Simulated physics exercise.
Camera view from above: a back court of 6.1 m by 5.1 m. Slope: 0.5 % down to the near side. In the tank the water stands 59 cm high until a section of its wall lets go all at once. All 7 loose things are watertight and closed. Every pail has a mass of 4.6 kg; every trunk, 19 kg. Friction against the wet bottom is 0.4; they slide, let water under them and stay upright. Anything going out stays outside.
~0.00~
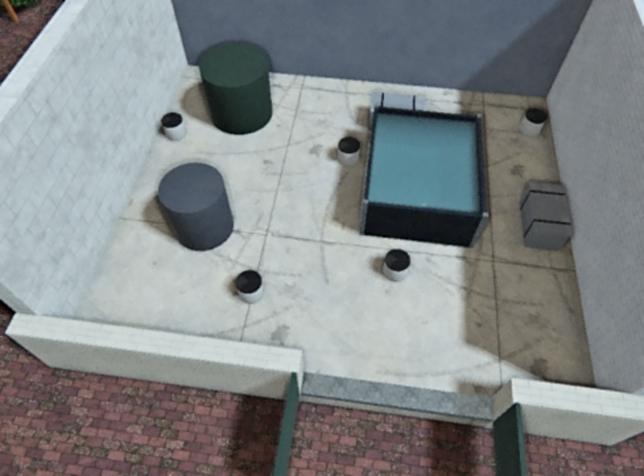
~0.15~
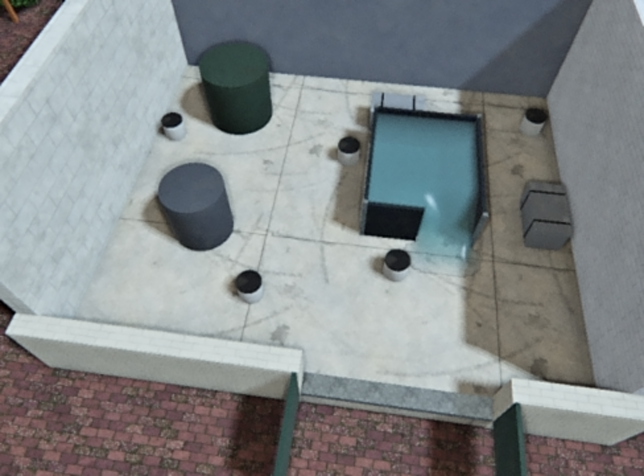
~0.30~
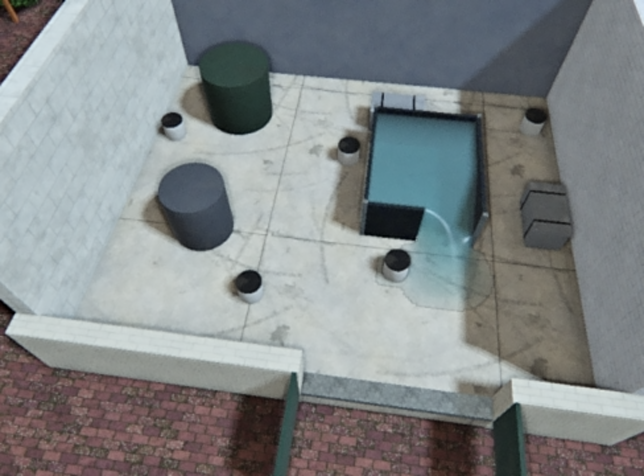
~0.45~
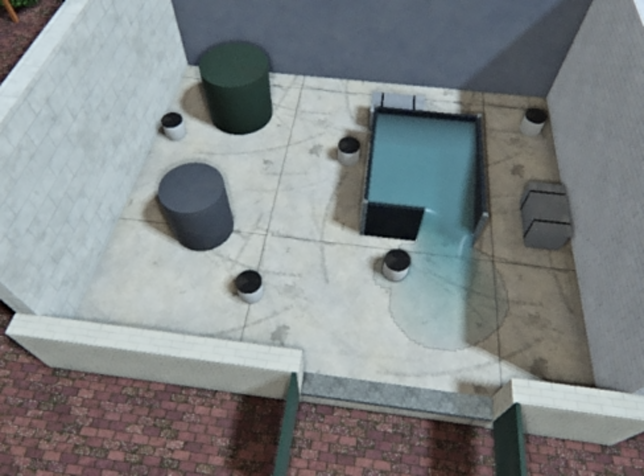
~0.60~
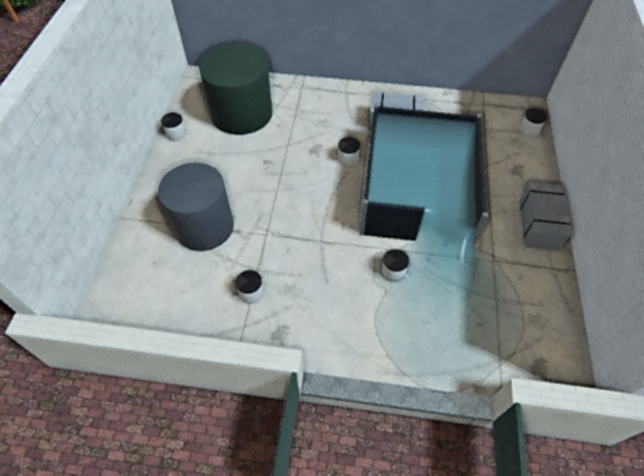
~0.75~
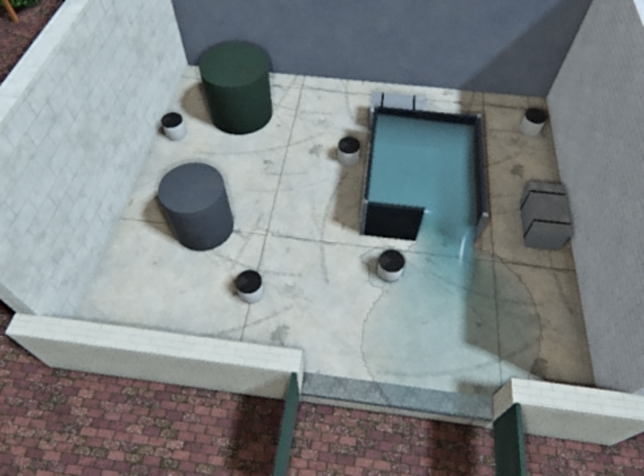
At the start, a dark-sided tank of blue water stands in a walled courtyard among small pails, two large cylinders and a grey box. Part of its front side opens at the right, and water pours out, spreading across the floor toward the entrance as the nearest pail shifts slightly left.
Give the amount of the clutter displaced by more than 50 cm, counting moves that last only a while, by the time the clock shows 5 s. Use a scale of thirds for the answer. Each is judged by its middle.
On that scale: Less than a third.
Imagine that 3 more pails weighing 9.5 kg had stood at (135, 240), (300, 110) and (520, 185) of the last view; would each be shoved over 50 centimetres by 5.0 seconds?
Order as listed: Inside half a metre / inside half a metre / inside half a metre.
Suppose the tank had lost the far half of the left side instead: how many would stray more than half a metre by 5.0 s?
The answer would then be 2.
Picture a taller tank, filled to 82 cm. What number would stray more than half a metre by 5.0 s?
Count: 1.
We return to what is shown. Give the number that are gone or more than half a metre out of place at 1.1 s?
By that time the total stands at 0.
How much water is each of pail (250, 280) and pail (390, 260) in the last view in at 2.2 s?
Roughly 0 and 2 cm.
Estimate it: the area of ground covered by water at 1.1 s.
Somewhere about 7.5 m2, give or take.
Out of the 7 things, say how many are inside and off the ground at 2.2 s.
At that time, 0.
After 1.1 s 0 of 7 are over 50 cm from their spots; 0 afloat.
After 2.2 s 0 of 7 are over 50 cm from their spots; 0 afloat.
After 3.5 s 0 of 7 are over 50 cm from their spots; 0 afloat.
After 5.0 s 1 of 7 are over 50 cm from their spots, and 1 have been at some point; 0 afloat.
